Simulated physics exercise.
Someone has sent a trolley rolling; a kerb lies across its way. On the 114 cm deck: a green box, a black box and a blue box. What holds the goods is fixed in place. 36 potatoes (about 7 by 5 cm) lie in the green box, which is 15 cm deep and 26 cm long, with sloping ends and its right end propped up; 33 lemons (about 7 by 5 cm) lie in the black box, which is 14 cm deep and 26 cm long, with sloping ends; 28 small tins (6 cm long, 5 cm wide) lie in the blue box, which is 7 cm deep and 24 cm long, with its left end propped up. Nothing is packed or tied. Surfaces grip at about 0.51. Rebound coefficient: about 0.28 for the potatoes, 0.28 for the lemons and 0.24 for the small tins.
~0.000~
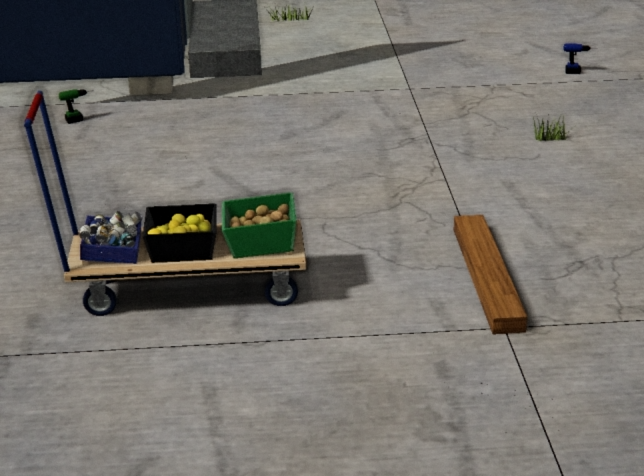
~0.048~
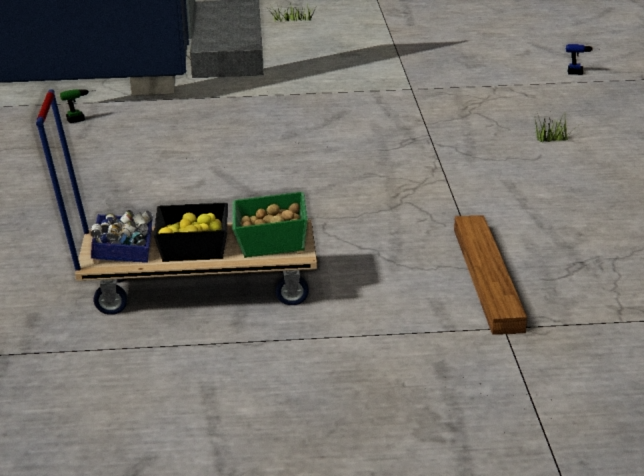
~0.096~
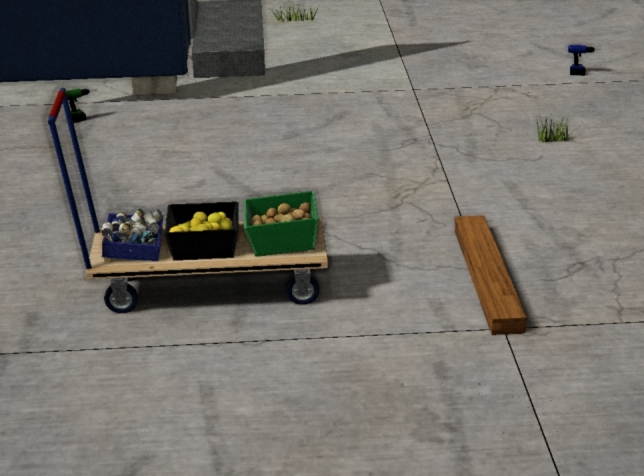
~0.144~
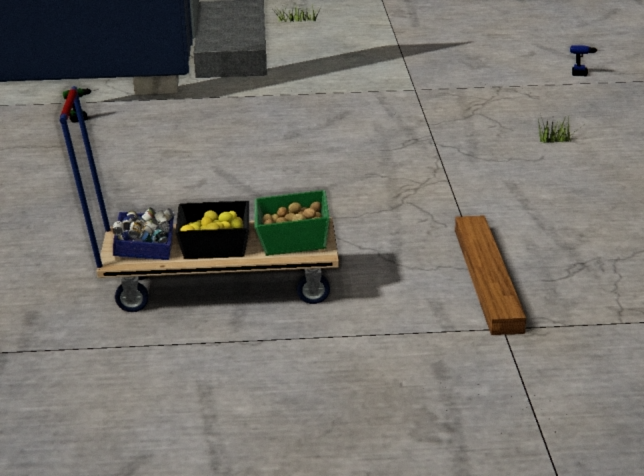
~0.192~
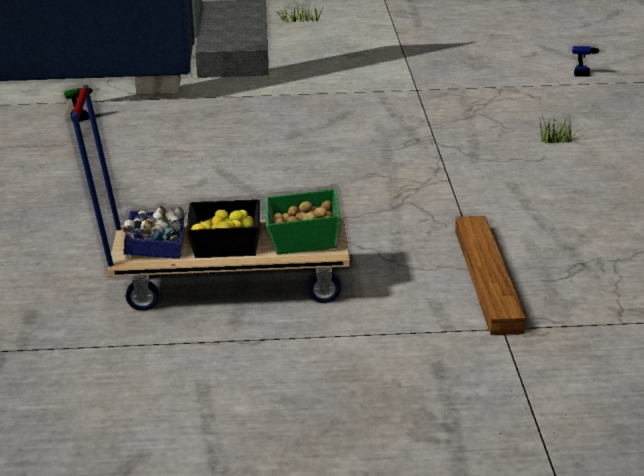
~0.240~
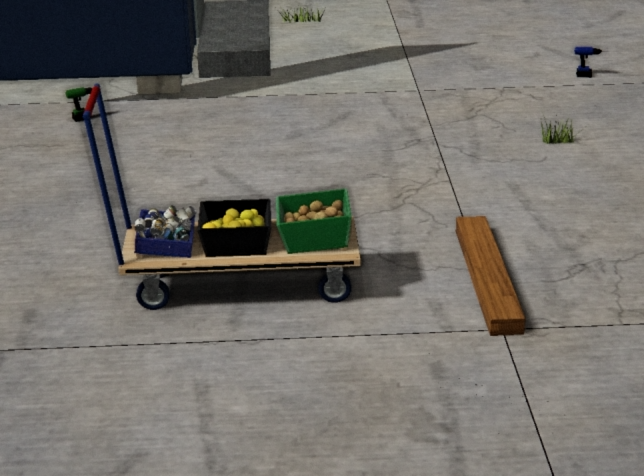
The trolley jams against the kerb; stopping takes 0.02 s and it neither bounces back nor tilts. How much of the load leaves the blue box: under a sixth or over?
Out of the blue box go under a sixth of the small tins.
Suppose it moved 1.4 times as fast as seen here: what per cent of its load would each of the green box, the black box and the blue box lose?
Then green box 0, black box 0, blue box 10 per cent.
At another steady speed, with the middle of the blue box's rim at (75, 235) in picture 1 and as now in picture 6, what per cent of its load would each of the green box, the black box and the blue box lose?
Then green box 0, black box 0, blue box 30 per cent.
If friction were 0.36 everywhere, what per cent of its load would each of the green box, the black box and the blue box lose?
Then green box 0, black box 0, blue box 0 per cent.
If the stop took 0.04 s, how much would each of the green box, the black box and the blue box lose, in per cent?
Then green box 0, black box 0, blue box 10 per cent.
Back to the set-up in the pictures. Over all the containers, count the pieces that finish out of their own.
Roughly 2 in all.
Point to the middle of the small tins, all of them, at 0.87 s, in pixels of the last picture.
Around (300, 223).
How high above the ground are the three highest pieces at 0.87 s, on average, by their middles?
Roughly 42 cm.
After 0.77 s, the wheels strike.
After 0.87 s, the green box has all 36, the black box has all 33 and the blue box has all 28.
After 0.99 s, the green box has all 36, the black box has all 33 and the blue box is down by 1 of 28.
After 1.22 s, the green box has all 36, the black box has all 33 and the blue box is down by 1 of 28.
Final count (at 1.72 s), the green box has all 36, the black box has all 33 and the blue box is down by 2 of 28. Asked share, 2 of 28, 7 per cent.
